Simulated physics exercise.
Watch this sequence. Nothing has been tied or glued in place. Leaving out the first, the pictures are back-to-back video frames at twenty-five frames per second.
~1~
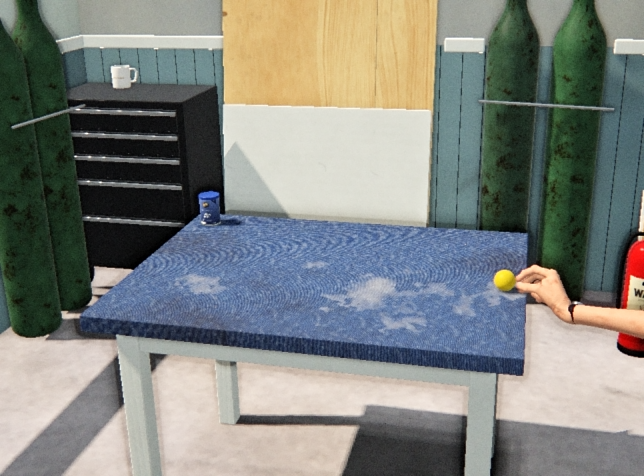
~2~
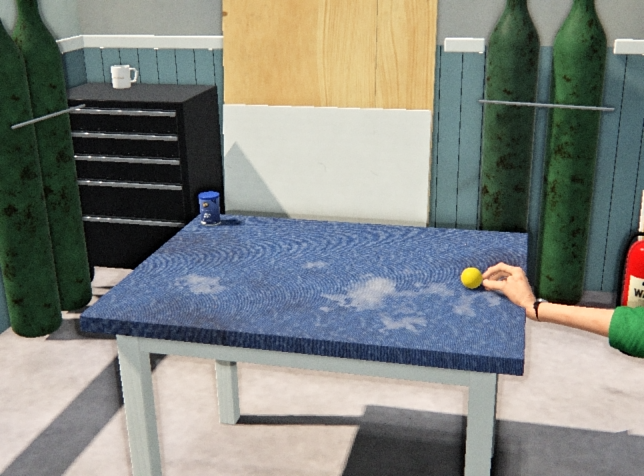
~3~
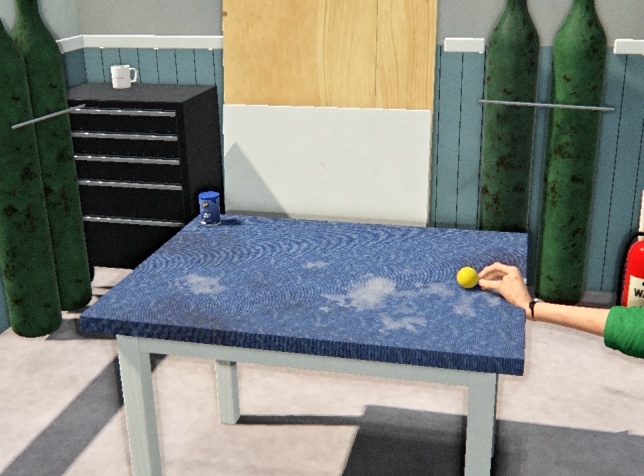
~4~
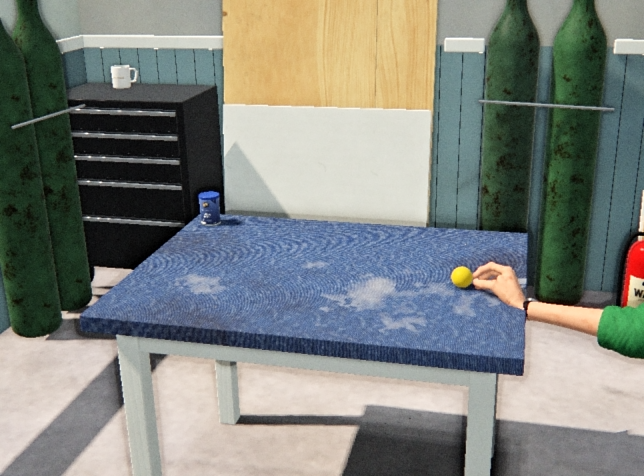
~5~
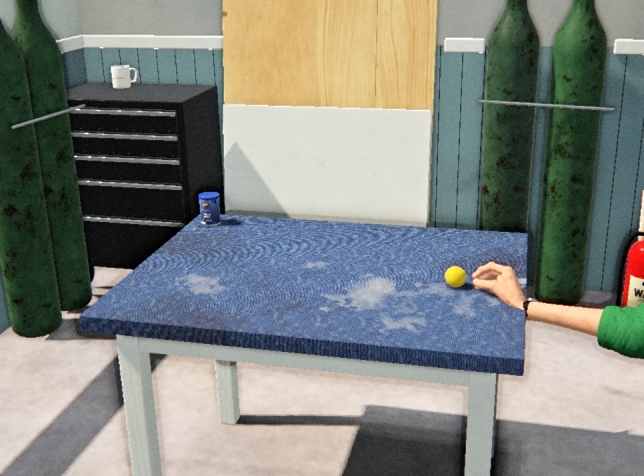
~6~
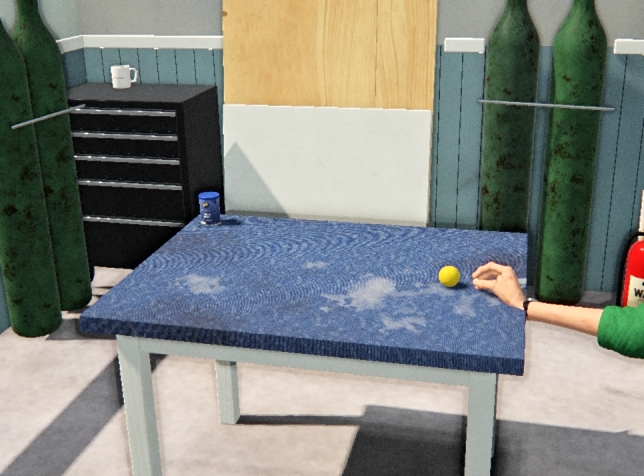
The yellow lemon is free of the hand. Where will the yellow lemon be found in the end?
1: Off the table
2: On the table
(2) On the table.
Then, 0.30 s later than the last frame, yellow lemon moved well along near (409, 274).
Then, 0.70 s later than the last frame, yellow lemon moved well along near (370, 271).
When it is over, moved from the start, yellow lemon. End places, in pixels of the last picture, yellow lemon near (342, 268).
